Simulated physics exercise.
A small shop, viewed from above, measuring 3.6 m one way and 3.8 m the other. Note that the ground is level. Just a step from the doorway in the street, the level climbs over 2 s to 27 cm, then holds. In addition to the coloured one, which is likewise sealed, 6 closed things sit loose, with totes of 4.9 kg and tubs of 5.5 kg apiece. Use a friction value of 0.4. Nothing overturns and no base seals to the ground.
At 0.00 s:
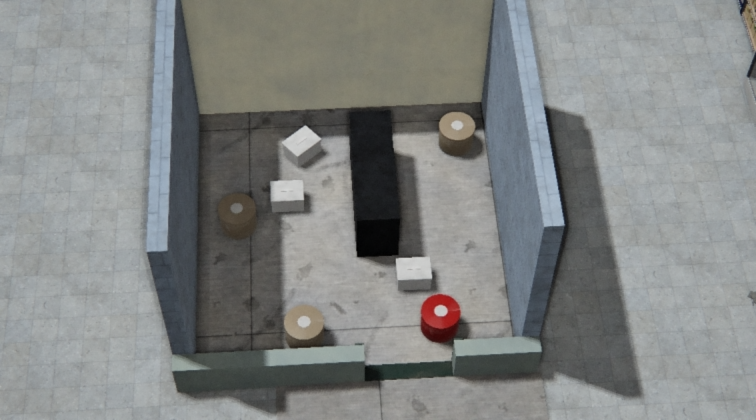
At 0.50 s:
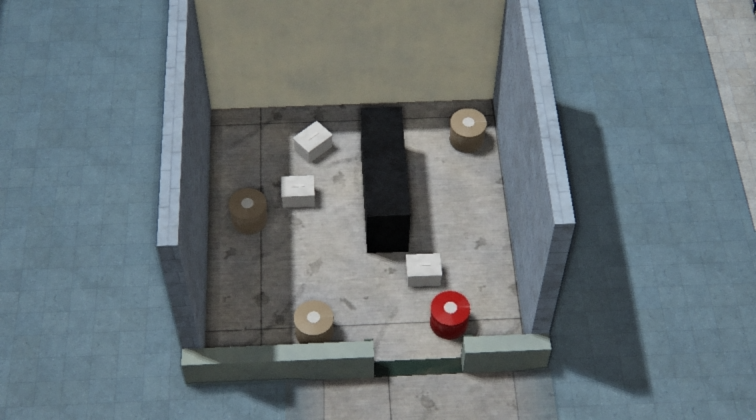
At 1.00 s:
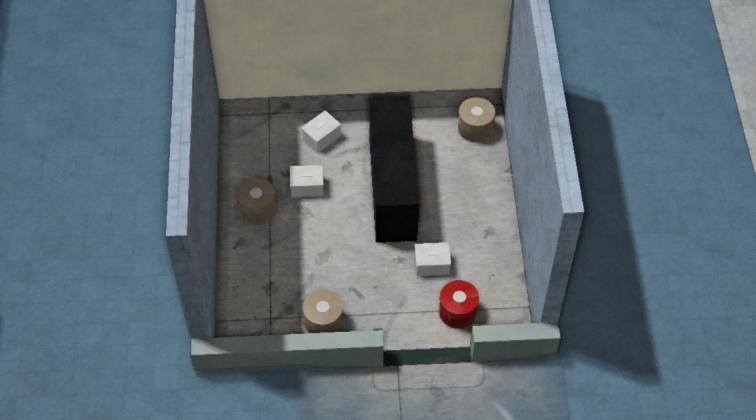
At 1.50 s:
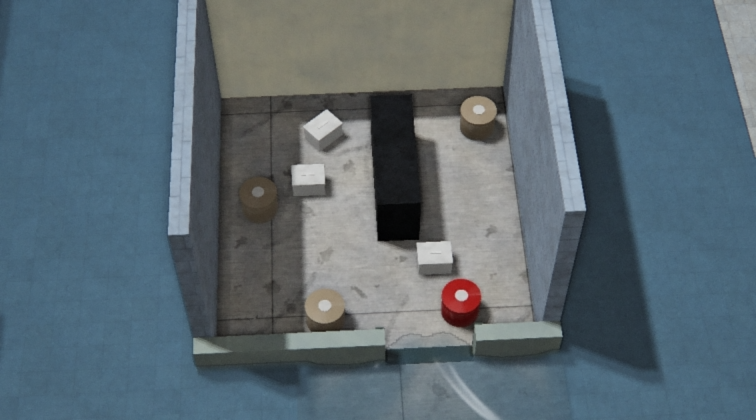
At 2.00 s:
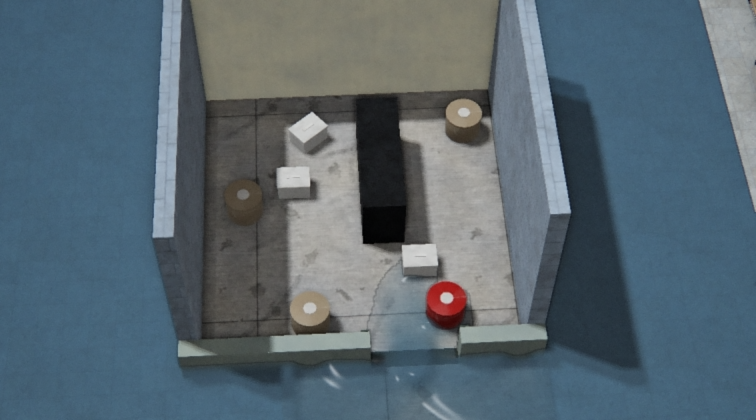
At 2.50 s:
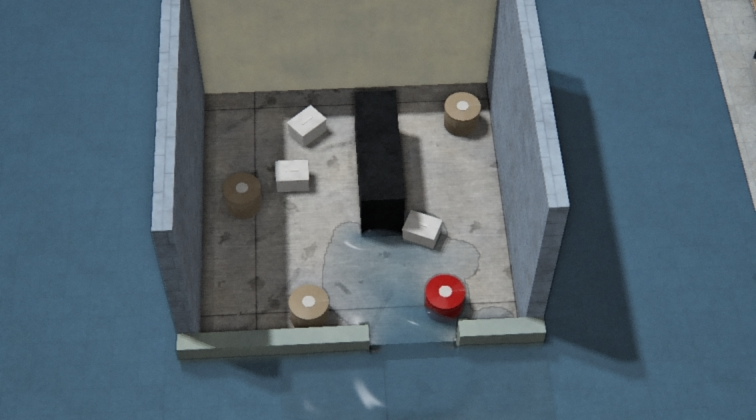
A small walled shop with a long black block standing near its middle is seen from high above, its doorway at the bottom. Three white boxes and three brown tubs sit around the block, with a red tub near the doorway. Water spreads over the street outside, then flows in through the doorway and around the red tub, and the nearest white box shifts and turns slightly as the camera drifts a little.
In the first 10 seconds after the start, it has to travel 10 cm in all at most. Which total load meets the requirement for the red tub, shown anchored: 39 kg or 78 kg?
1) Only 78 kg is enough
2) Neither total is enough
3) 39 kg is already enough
Answer: 1.
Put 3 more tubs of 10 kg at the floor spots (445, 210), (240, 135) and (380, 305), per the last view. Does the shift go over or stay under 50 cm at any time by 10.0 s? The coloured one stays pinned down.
Taking them in turn, the first is beyond the line, the second beyond the line and the third beyond the line.
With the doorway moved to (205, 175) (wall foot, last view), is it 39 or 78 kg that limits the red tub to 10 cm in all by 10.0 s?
Outcome - the lighter pick works.
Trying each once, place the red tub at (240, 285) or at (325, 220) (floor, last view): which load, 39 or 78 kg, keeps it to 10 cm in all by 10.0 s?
Note, in order: Both OK; both OK.
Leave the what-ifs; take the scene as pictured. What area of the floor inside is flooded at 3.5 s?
Somewhere around 7.5 m2, roughly.
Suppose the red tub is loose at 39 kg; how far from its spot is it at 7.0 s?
I'd put it at roughly 30 cm.
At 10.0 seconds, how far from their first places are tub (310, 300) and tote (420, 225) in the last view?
They sit 80 cm and 100 cm away, in the order given.
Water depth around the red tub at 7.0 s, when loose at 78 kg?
10 cm, roughly.
After 3.5 s the red tub would be 28 cm from its start with 39 kg and 0 cm from its start with 78 kg; 8 cm of water round it then.
After 4.5 s the red tub would be 29 cm from its start with 39 kg and 0 cm from its start with 78 kg; 8 cm of water round it then.
After 7.0 s the red tub would be 29 cm from its start with 39 kg and 0 cm from its start with 78 kg; 10 cm of water round it then.
After 10.0 s the red tub would be 29 cm from its start with 39 kg and 0 cm from its start with 78 kg; 12 cm of water round it then.
